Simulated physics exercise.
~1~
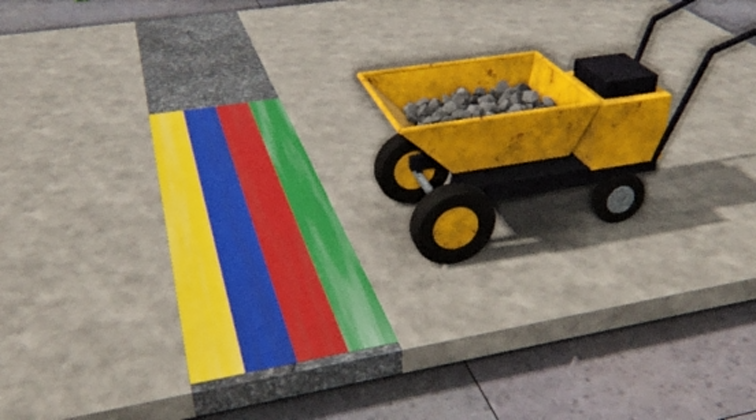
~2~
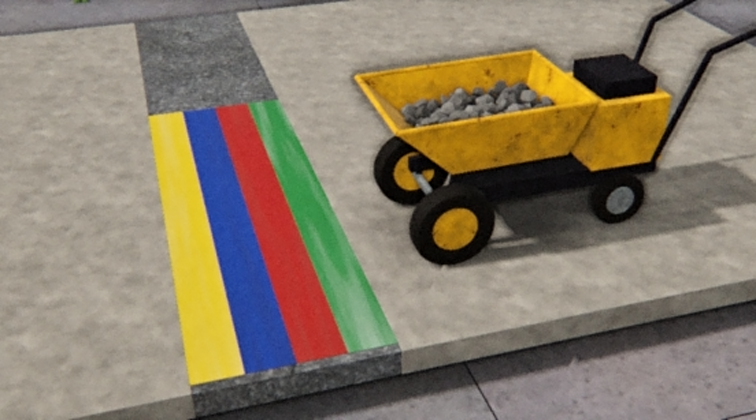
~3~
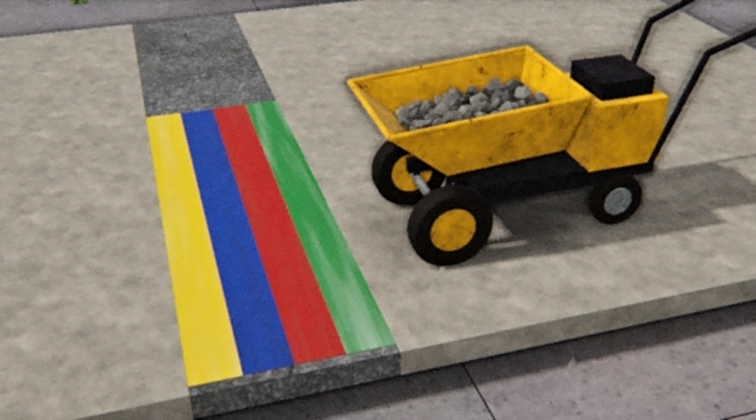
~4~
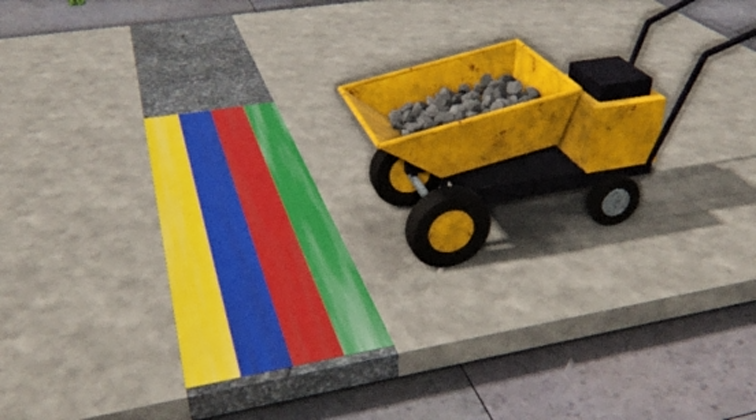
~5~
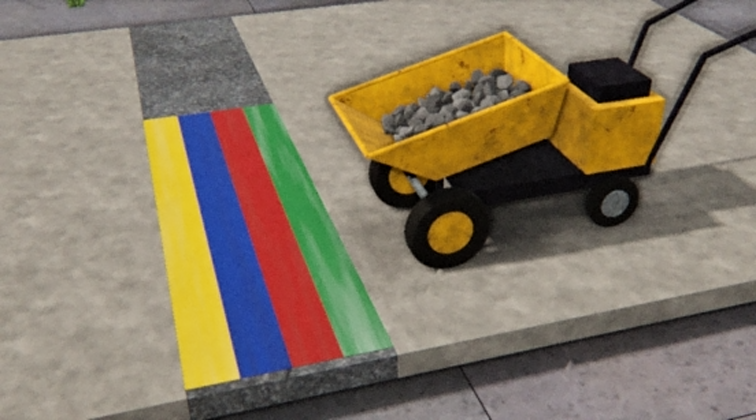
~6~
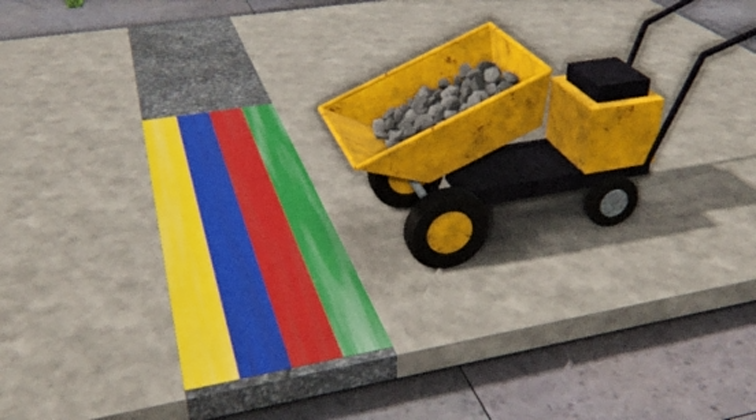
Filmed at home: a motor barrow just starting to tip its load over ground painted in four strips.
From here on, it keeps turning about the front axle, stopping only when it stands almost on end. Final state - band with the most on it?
Red band.
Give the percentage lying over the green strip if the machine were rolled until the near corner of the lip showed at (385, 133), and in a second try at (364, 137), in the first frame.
It comes out near 0 in a hundred for the first and near 0 in a hundred for the second.
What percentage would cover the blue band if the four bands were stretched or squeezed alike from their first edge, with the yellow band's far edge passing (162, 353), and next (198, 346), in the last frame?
Near 30 and 30 in a hundred.
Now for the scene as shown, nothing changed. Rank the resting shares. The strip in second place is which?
The runner-up is the blue one.
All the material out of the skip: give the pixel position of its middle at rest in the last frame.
Close to (261, 254) in the last view.
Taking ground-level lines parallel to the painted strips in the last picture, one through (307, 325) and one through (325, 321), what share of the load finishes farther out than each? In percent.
Close to 60 and 70 per cent respectively.
Shortly afterwards, skip tipped steeply; the whole lot in the skip.
Next, skip tipped steeply; near half in the skip; only a few over the green strip; near a third over the red strip; a little over the blue strip.
Some moments later, skip tipped right over; near a quarter in the skip; a little over the green strip; near a third over the red strip; near a quarter over the blue strip; a little over the yellow strip; only a few off the paint.
In the end, skip tipped right over; near a quarter in the skip; a little over the green strip; near a third over the red strip; near a quarter over the blue strip; a little over the yellow strip; only a few off the paint.
